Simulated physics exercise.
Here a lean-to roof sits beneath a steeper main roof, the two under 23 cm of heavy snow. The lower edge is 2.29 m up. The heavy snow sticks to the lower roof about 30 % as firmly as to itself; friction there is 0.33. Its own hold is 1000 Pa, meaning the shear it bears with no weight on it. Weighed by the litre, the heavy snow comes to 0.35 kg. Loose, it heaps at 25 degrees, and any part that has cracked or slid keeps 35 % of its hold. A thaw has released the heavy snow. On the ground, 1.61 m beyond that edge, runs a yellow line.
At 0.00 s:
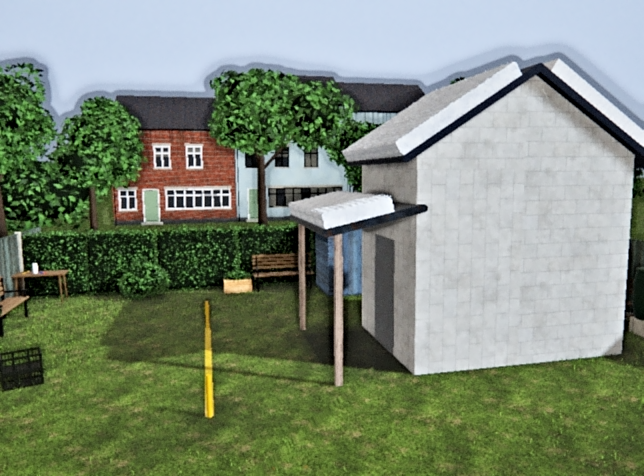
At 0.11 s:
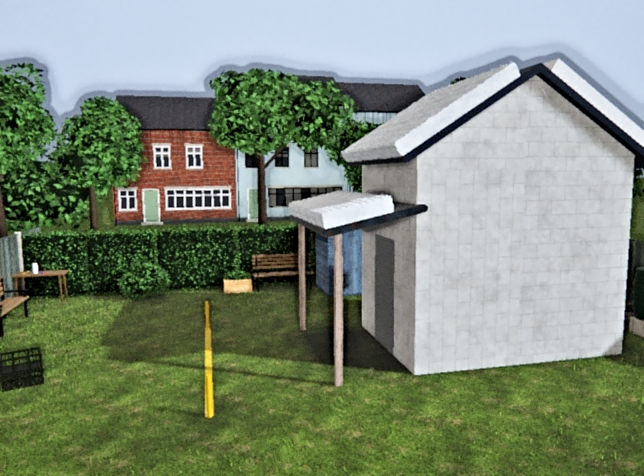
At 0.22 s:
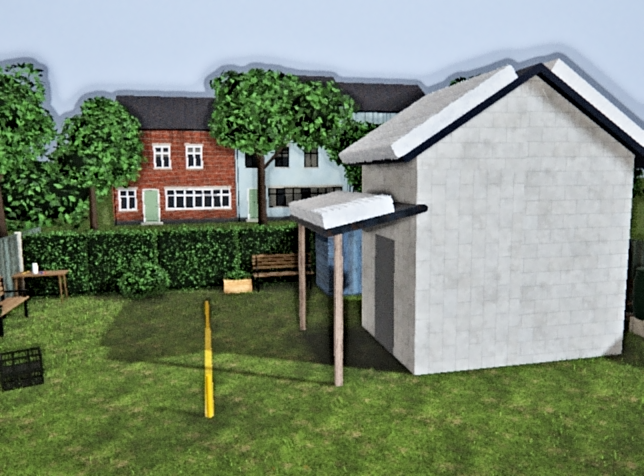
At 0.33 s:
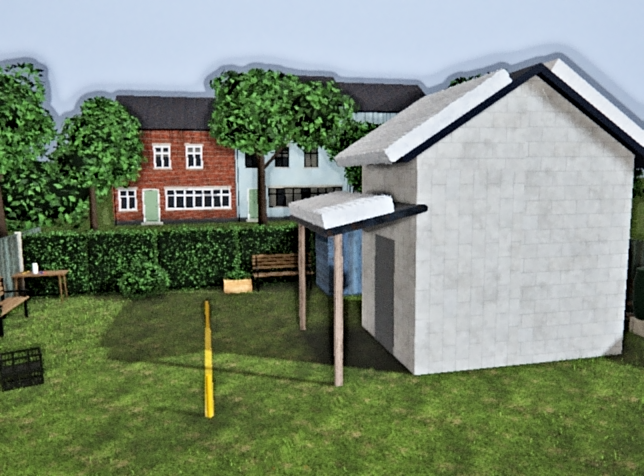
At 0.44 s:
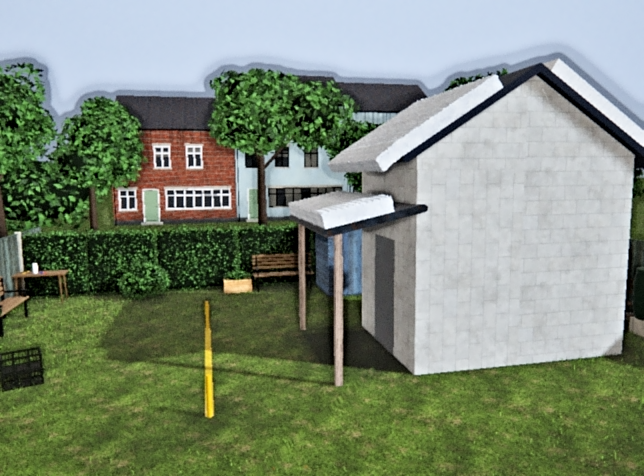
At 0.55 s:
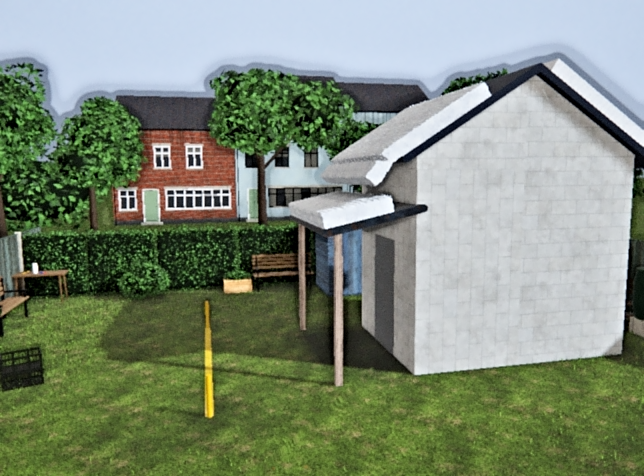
The clip opens on a pale shed in a garden, thick snow on its steep main roof and on the lean-to roof below. The left-hand slab of snow on the main roof slides slowly down the slope, pushes out past the eave in one piece, then cracks above the lower roof.
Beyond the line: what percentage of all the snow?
I would say close to 23 percent.
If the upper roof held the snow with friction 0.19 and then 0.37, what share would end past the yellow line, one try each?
In that order: 12 %, 0 %.
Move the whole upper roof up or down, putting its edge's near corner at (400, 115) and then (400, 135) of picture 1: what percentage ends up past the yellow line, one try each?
In that order: 35 %, 40 %.
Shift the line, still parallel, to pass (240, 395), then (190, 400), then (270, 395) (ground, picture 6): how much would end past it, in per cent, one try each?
The three tries give 40 %, 16 % and 50 % in turn.
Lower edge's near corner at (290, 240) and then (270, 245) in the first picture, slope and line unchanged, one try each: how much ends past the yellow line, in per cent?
I'd expect around 16 percent the first time and around 6 percent the second.
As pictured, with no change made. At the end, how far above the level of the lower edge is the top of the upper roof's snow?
Height above lower edge: Approx. 0.6 m.
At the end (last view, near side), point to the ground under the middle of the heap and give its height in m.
The heap centres around (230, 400) and rises about 0.3 m.
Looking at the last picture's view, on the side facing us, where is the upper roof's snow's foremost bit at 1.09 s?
It shows up near (296, 219) in the last picture.
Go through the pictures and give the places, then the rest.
In the first frame, leading edge of the heavy snow at (401, 145).
In the second frame, leading edge of the heavy snow at (400, 146), its middle shifted 2.1 cm.
In the third frame, leading edge of the heavy snow at (397, 149), its middle shifted 8.5 cm, 4 % of it past the upper edge, in one piece.
In the fourth frame, leading edge of the heavy snow at (390, 154), its middle shifted 20 cm, 9 % of it past the upper edge, in one piece.
In the fifth frame, leading edge of the heavy snow at (382, 156), its middle shifted 36 cm, 17 % of it past the upper edge, in one piece.
In the sixth frame, leading edge of the heavy snow at (371, 173), its middle shifted 58 cm, 26 % of it past the upper edge, cracking.
After 1.09 s, none is below the lower edge and 0 % is past the line.
After 1.73 s, 49 % is below the lower edge and 5 % is past the line.
After 2.36 s, 70 % is below the lower edge and 23 % is past the line.
After 3.00 s, 70 % is below the lower edge and 23 % is past the line.
After 3.10 s, at the end, 70 % is below the lower edge and 23 % is past the line.
